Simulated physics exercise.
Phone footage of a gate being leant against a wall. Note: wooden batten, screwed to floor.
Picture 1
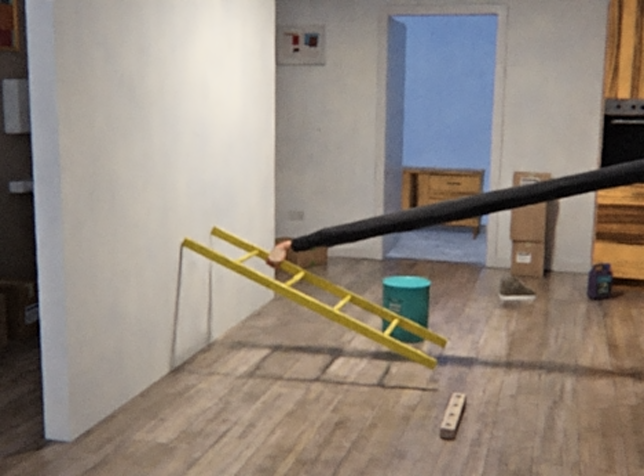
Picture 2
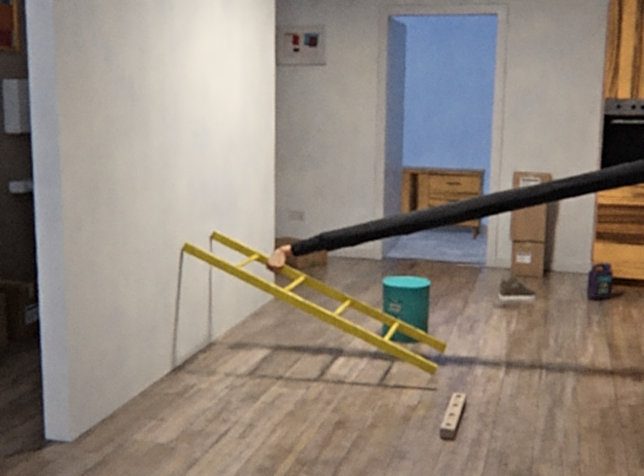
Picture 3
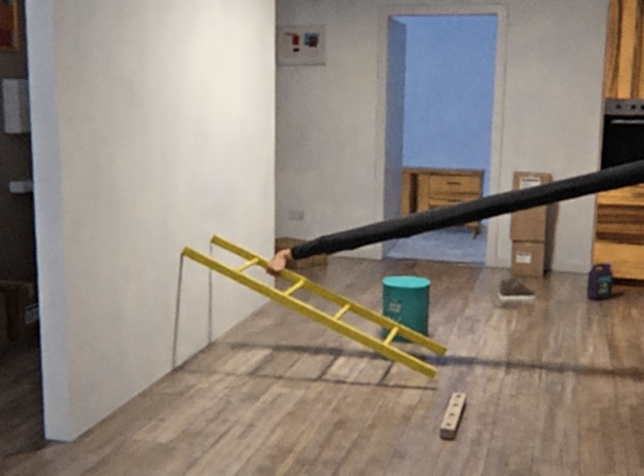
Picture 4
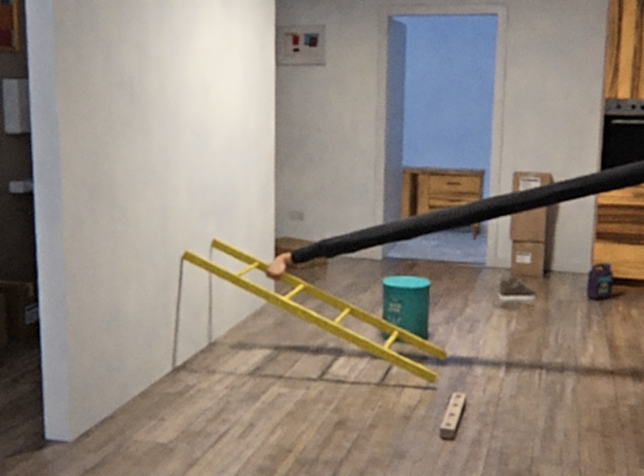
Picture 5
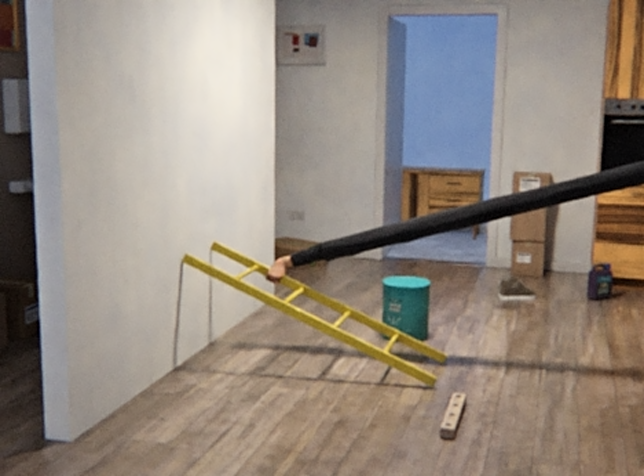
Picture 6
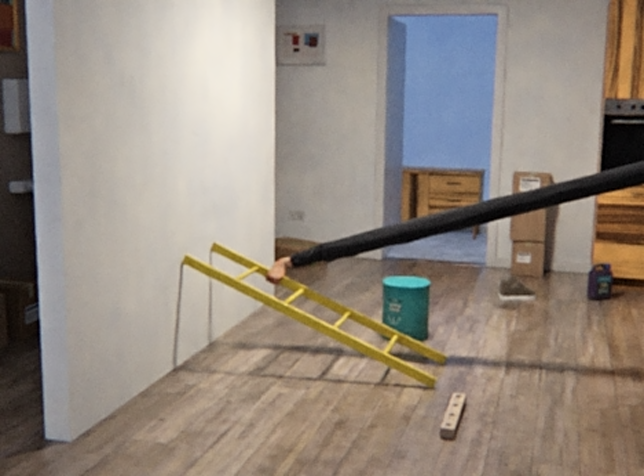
A yellow ladder-like gate, gripped by a hand on a long dark-sleeved arm reaching in from the right, slants against a pale wall in a wood-floored room, seen from a fixed viewpoint. A turquoise pail stands behind it, a wooden batten lies in front, and a blue-walled doorway is beyond. The gate's lower right end dips slightly toward the floor, then stays still, the hand still holding it.
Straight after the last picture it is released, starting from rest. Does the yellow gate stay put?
No. It goes down.
Then, 0.38 s on from there, yellow gate turned 22° from its first pose near (326, 355).
In the end, the yellow gate slips down, near (330, 360); the other things unmoved.
